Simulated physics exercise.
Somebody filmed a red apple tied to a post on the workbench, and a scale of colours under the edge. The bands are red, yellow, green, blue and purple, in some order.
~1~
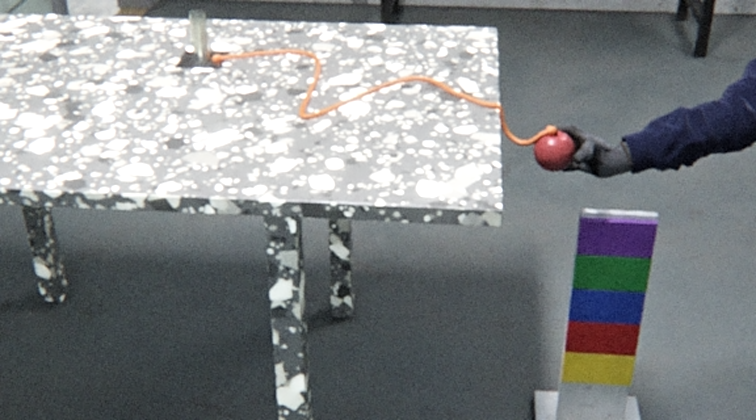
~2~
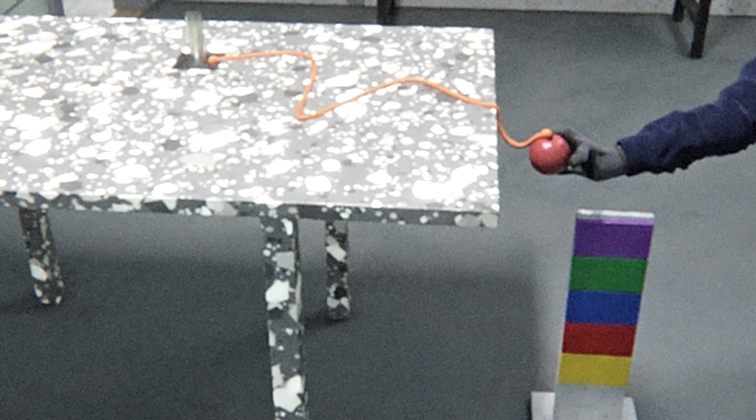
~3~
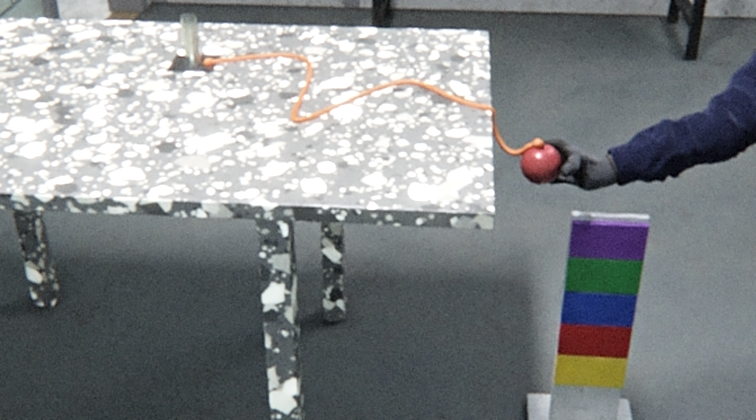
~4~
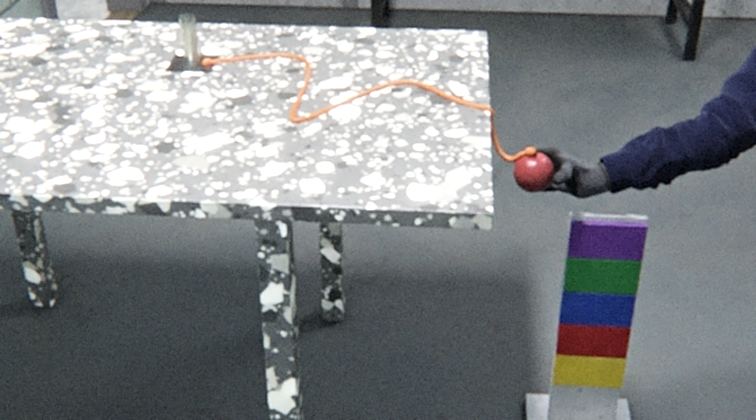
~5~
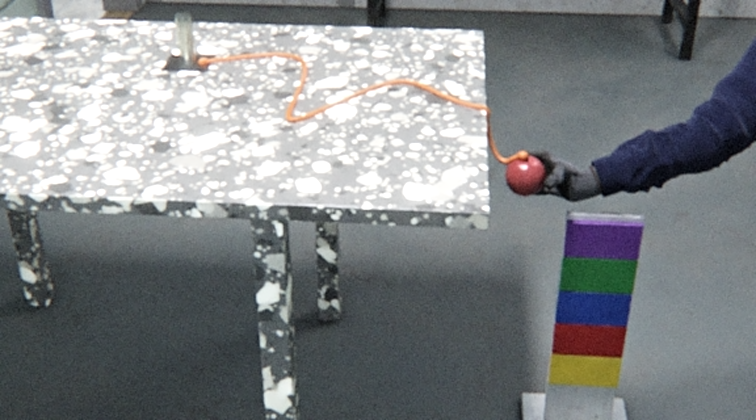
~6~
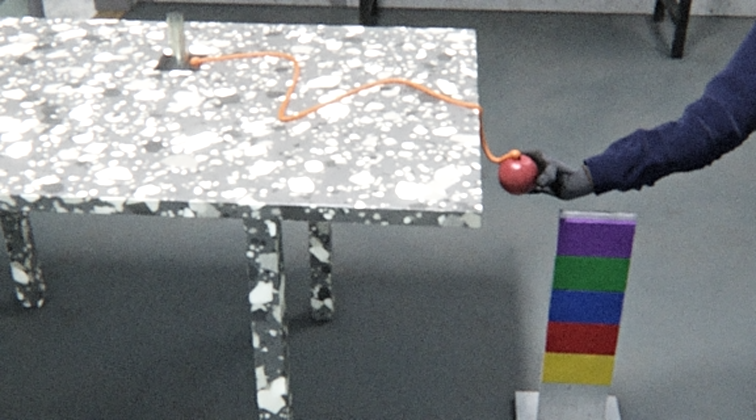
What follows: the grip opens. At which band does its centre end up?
The lead holds its middle at yellow.
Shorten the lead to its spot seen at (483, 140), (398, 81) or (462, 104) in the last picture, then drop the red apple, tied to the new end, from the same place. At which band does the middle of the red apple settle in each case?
One after the other, red; purple; blue.
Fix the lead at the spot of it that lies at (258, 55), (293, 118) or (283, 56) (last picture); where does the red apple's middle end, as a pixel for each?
In that order: (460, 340), (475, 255) and (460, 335).
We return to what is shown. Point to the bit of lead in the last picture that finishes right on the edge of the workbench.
At (320, 107), roughly.
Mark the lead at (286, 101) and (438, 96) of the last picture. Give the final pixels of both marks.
The first at (391, 90), the second at (471, 240).
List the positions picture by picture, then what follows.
In the first frame, red apple (554, 151); purple (617, 240); green (612, 274); blue (607, 308); red (602, 339); yellow (598, 370).
In the second frame, red apple (550, 155); lead through (259, 55) (314, 75) (305, 119) (381, 87) (466, 99).
In the third frame, red apple (541, 164).
In the fourth frame, red apple (534, 172); lead through (253, 57) (308, 78) (299, 121) (375, 90) (460, 101).
In the fifth frame, red apple (525, 176).
In the sixth frame, red apple (518, 175); lead through (241, 56) (296, 76) (288, 120) (364, 88) (448, 100).
Soon after, apple near (495, 347); level with yellow.
Then, apple near (441, 336); level with yellow.
Further on, apple near (476, 352); level with yellow.
At rest, apple near (460, 348); level with yellow. At yellow.
